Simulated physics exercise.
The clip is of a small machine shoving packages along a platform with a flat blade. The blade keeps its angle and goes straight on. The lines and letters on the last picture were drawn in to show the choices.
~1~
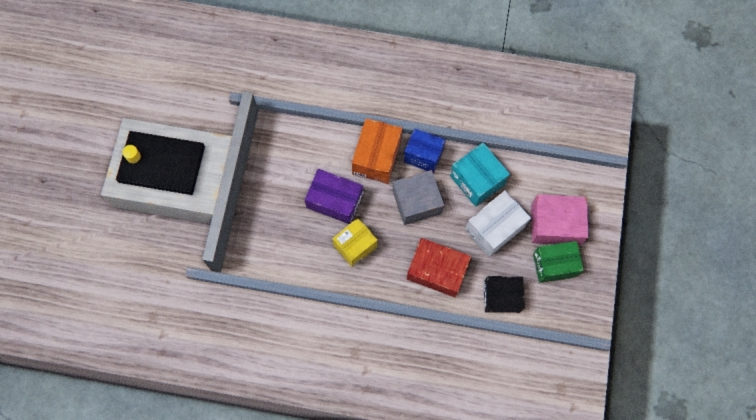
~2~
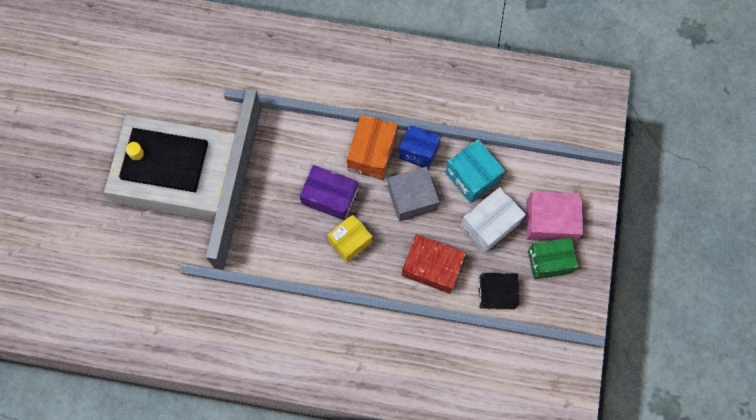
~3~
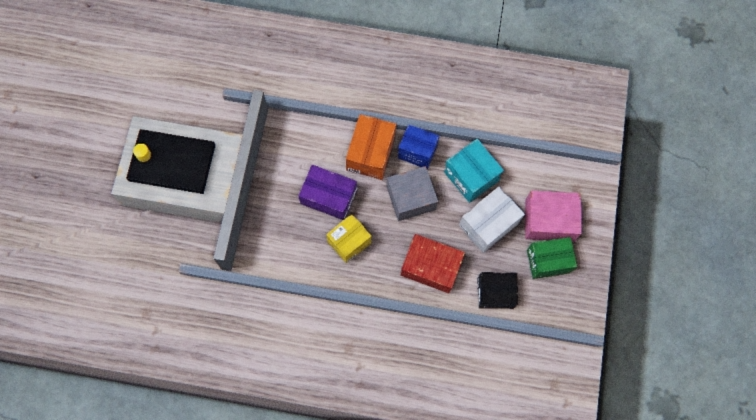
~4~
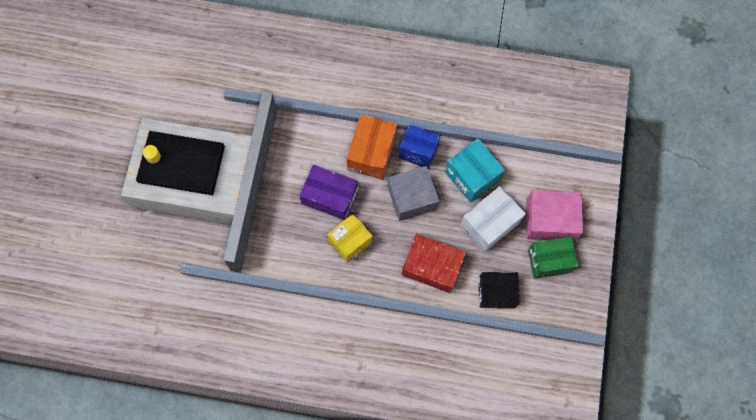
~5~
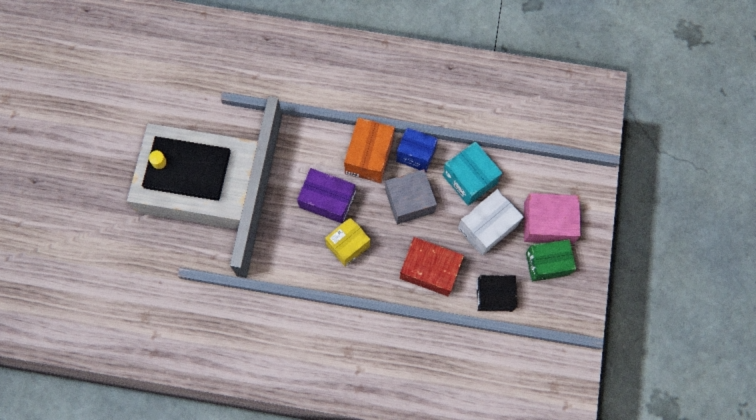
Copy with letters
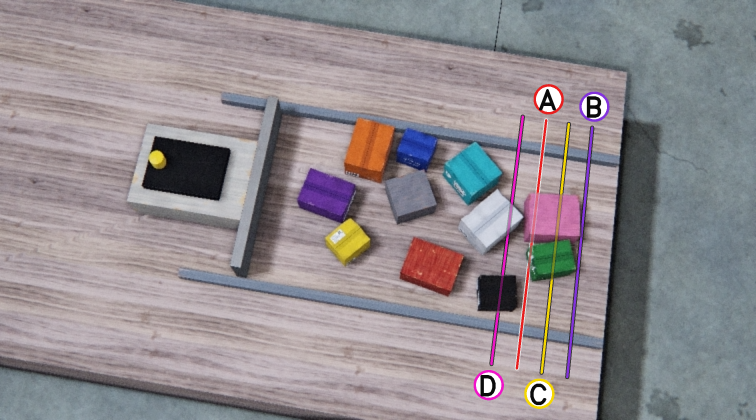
On a wood-grained platform, a small machine with a flat grey blade crept to the right between two rails toward a scattered group of colourful packages, which stayed where they were, untouched.
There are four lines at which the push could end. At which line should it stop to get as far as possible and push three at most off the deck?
At D, and not beyond.
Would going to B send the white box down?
Yes.
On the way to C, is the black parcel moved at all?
By then, yes.
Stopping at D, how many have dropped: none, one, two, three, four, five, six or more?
By then, three.
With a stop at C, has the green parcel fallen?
By then, yes.
On the copy, A at (532, 239); B at (580, 247); C at (556, 243); D at (508, 235).
On D. First, robot (284, 184); orange box (381, 152); yellow parcel (368, 243).
Then, robot (376, 199); pink crate (595, 222); green parcel (586, 270).
Finally, robot (447, 211); green parcel over the edge; white box over the edge; three fallen.
By contrast, A drops four; B drops seven; C drops seven.
